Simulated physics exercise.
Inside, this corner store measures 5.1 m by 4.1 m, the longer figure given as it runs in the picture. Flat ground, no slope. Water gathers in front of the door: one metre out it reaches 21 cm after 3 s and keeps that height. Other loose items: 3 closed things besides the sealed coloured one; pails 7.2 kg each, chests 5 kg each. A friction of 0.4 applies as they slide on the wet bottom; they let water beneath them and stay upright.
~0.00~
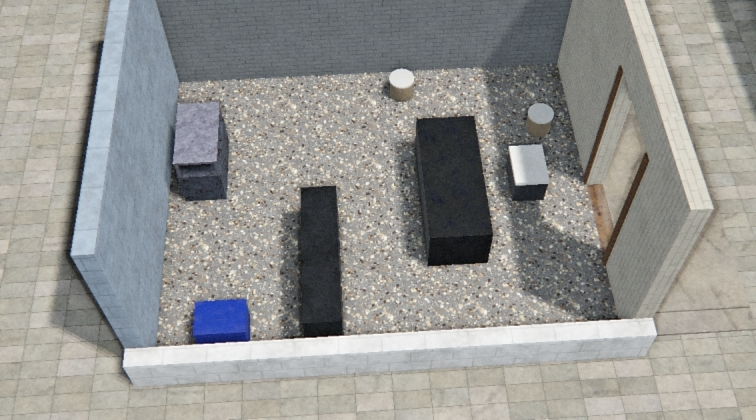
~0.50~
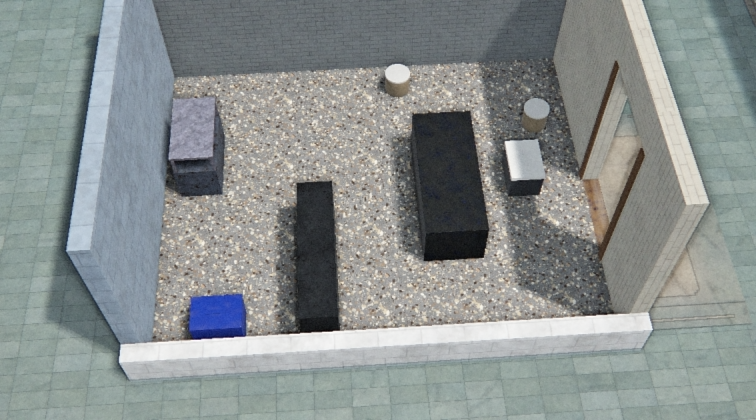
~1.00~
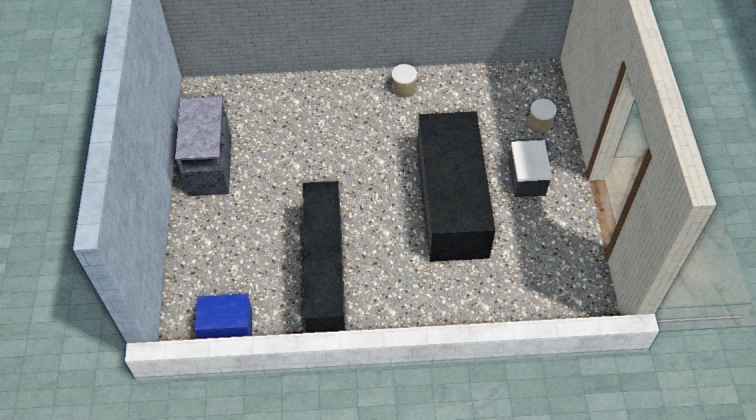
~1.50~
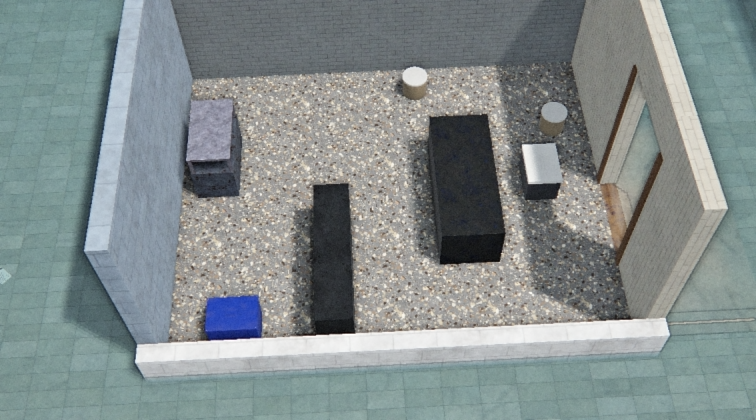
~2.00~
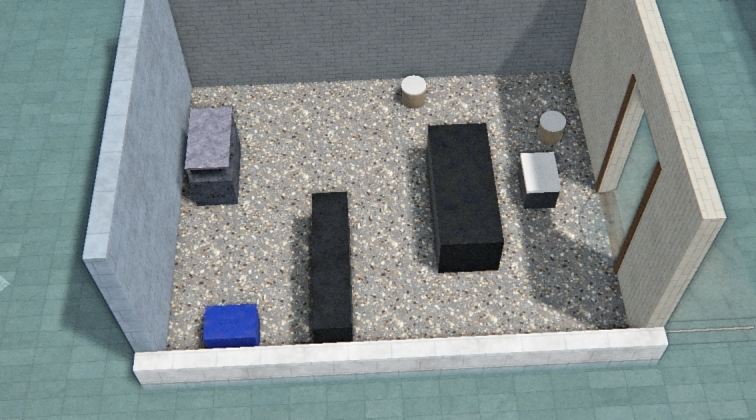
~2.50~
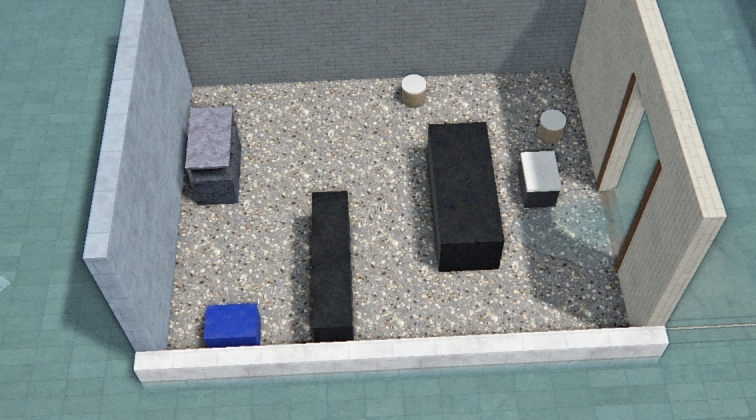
Water spreads over the paving around a small roofless room, then a shallow patch enters through the doorway on the right and widens slightly across the speckled floor, while the blue chest, black blocks and pails stay still.
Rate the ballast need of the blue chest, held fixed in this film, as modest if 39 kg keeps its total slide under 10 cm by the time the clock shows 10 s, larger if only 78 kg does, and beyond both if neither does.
Ballast need: Modest.
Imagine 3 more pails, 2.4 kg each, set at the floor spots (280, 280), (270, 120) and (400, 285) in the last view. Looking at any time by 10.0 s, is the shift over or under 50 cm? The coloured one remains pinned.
Listed in order, they go beneath the bar, beneath the bar, over the bar.
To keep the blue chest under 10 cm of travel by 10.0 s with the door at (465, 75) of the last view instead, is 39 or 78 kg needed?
For that position, the smaller mass succeeds.
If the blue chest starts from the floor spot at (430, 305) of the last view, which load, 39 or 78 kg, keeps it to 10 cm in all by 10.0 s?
Outcome - success with both.
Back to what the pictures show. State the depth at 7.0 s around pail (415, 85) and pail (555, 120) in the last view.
First roughly 4 cm, second roughly 6 cm.
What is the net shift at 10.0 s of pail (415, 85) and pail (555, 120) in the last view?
They sit 20 cm and 60 cm away, in the order given.
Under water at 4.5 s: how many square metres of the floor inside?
Around 6.0 m2 of it.
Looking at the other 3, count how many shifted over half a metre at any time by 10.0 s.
That makes 2.
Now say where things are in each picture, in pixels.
In the first frame, the blue chest at (220, 317) rests on the ground; 0.0 m2 under water; 0 of 4 have shifted.
In the second frame, the blue chest at (216, 312), on the bottom; water covers 0.0 m2; 0 of 4 have shifted.
In the third frame, the blue chest at (222, 311), on the bottom; water covers 0.0 m2; 0 of 4 have shifted.
In the fourth frame, the blue chest at (232, 313) rests on the ground; water covers 0.0 m2; 0 of 4 have shifted.
In the fifth frame, the blue chest at (230, 321), on the bottom; 0.2 m2 under water; 0 of 4 have shifted.
In the sixth frame, the blue chest at (231, 321), on the bottom; 0.8 m2 under water; 0 of 4 have shifted.
After 3.5 s the blue chest would be 0 cm from its start with 39 kg and 0 cm from its start with 78 kg; 0 cm of water round it then.
After 4.5 s the blue chest would be 0 cm from its start with 39 kg and 0 cm from its start with 78 kg; 0 cm of water round it then.
After 7.0 s the blue chest would be 0 cm from its start with 39 kg and 0 cm from its start with 78 kg; 1 cm of water round it then.
After 10.0 s the blue chest would be 0 cm from its start with 39 kg and 0 cm from its start with 78 kg; 1 cm of water round it then.
